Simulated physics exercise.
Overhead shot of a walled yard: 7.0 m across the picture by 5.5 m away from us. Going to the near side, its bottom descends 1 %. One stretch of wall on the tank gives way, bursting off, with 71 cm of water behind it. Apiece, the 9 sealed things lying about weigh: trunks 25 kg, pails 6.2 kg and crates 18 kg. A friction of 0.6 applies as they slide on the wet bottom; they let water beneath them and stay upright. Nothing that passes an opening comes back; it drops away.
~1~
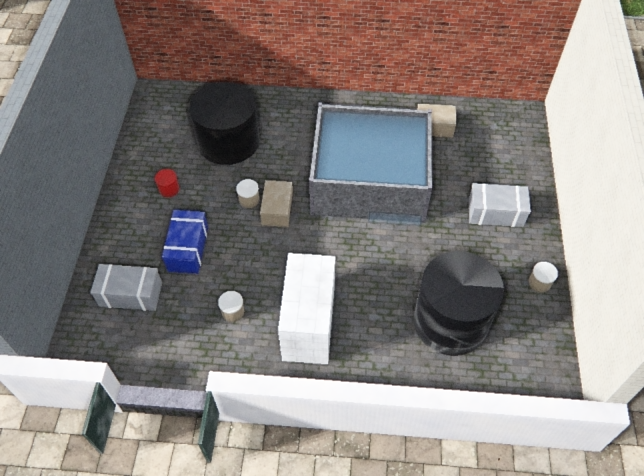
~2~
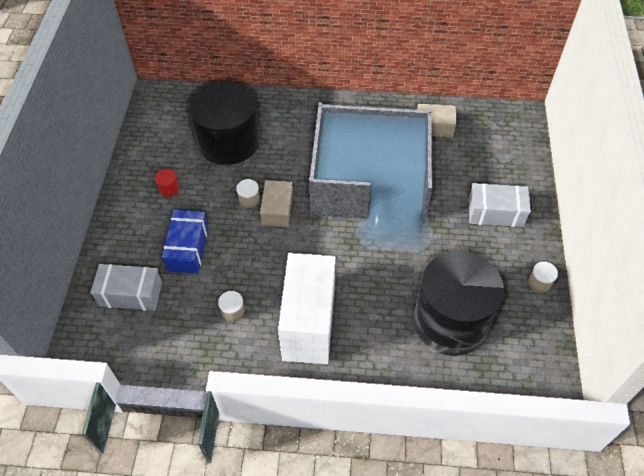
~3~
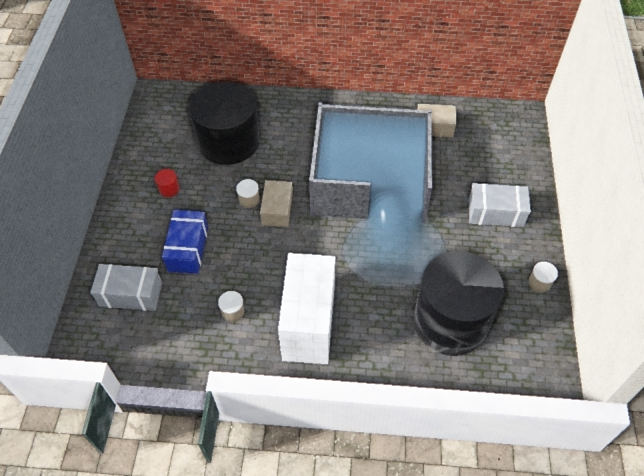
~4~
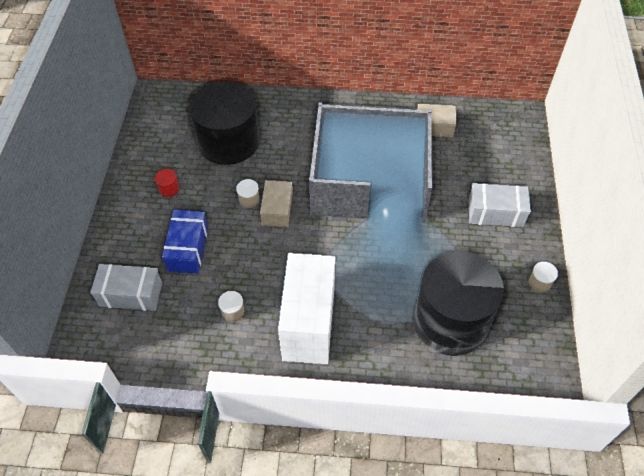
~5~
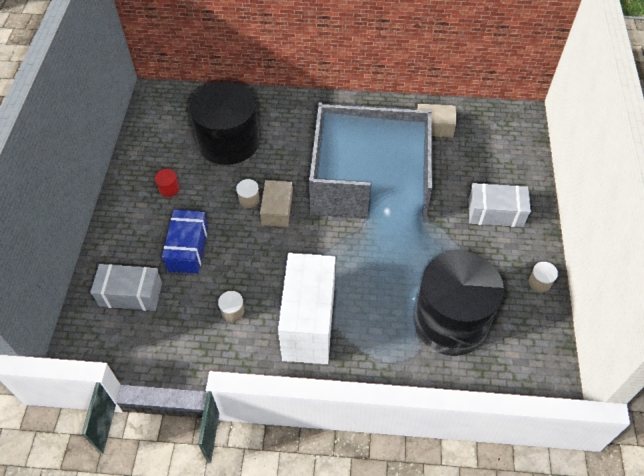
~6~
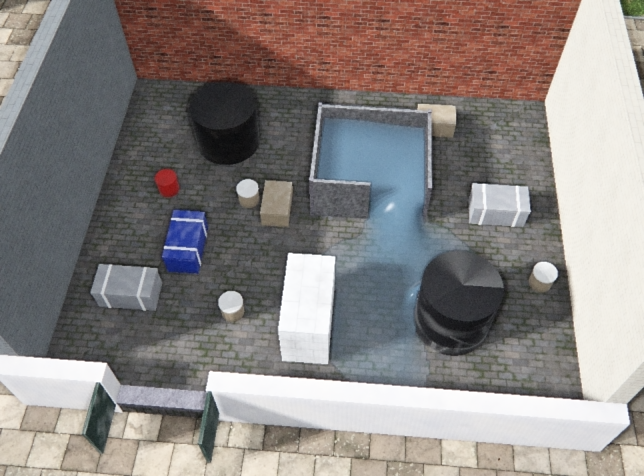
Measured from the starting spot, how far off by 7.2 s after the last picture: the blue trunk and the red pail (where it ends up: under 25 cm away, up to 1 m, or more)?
Outcome: The blue trunk barely stirs; the red pail barely stirs.
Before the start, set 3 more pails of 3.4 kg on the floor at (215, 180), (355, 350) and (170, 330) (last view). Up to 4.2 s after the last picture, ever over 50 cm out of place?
In the order listed: Behind the line; across the line; across the line.
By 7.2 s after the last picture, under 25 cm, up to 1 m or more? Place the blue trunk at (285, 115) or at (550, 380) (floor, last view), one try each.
I'd expect that it remains where it was first and gets borne away second.
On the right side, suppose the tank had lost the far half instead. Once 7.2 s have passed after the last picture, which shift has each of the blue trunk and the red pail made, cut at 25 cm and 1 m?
Outcome - blue trunk: No real movement, red pail: No real movement.
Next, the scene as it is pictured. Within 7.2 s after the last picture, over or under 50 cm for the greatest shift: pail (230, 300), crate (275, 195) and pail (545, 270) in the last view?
Taking them in order: Fell shy, fell shy and exceeded.
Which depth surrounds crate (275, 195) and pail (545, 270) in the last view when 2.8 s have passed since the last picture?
Roughly 0 and 4 cm.
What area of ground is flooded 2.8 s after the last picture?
I'd estimate close to 20 m2.
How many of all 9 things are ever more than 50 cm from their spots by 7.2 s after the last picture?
By my tally, 2.
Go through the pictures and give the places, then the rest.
In the first frame, the blue trunk at (184, 234) rests on the ground; the red pail at (166, 177), on the bottom; water covers 2.2 m2; 0 of 9 have shifted.
In the second frame, the blue trunk at (184, 234) rests on the ground; the red pail at (166, 177) rests on the ground; water covers 2.7 m2; 0 of 9 have shifted.
In the third frame, the blue trunk at (184, 234) rests on the ground; the red pail at (166, 177) rests on the ground; water covers 3.5 m2; 0 of 9 have shifted.
In the fourth frame, the blue trunk at (184, 234) rests on the ground; the red pail at (166, 177) rests on the ground; 4.5 m2 under water; 0 of 9 have shifted.
In the fifth frame, the blue trunk at (184, 234) rests on the ground; the red pail at (166, 177) rests on the ground; 5.3 m2 under water; 0 of 9 have shifted.
In the sixth frame, the blue trunk at (184, 234) rests on the ground; the red pail at (166, 177), on the bottom; water covers 6.2 m2; 0 of 9 have shifted.
Then, 0.9 s after the last picture the blue trunk is near (184, 234), 0.0 m from its start, aground; the red pail is near (166, 177), 0.0 m from its start, aground; 0 of 9 are out; 0 afloat.
Then, 2.8 s after the last picture the blue trunk is near (184, 234), 0.0 m from its start, aground; the red pail is near (166, 177), 0.0 m from its start, aground; 0 of 9 are out; 0 afloat.
Then, 4.8 s after the last picture the blue trunk is near (184, 234), 0.0 m from its start, aground; the red pail is near (166, 177), 0.0 m from its start, aground; 0 of 9 are out; 0 afloat.
Then, 7.2 s after the last picture the blue trunk is near (184, 234), 0.0 m from its start, aground; the red pail is near (166, 177), 0.0 m from its start, aground; 0 of 9 are out; 1 afloat.
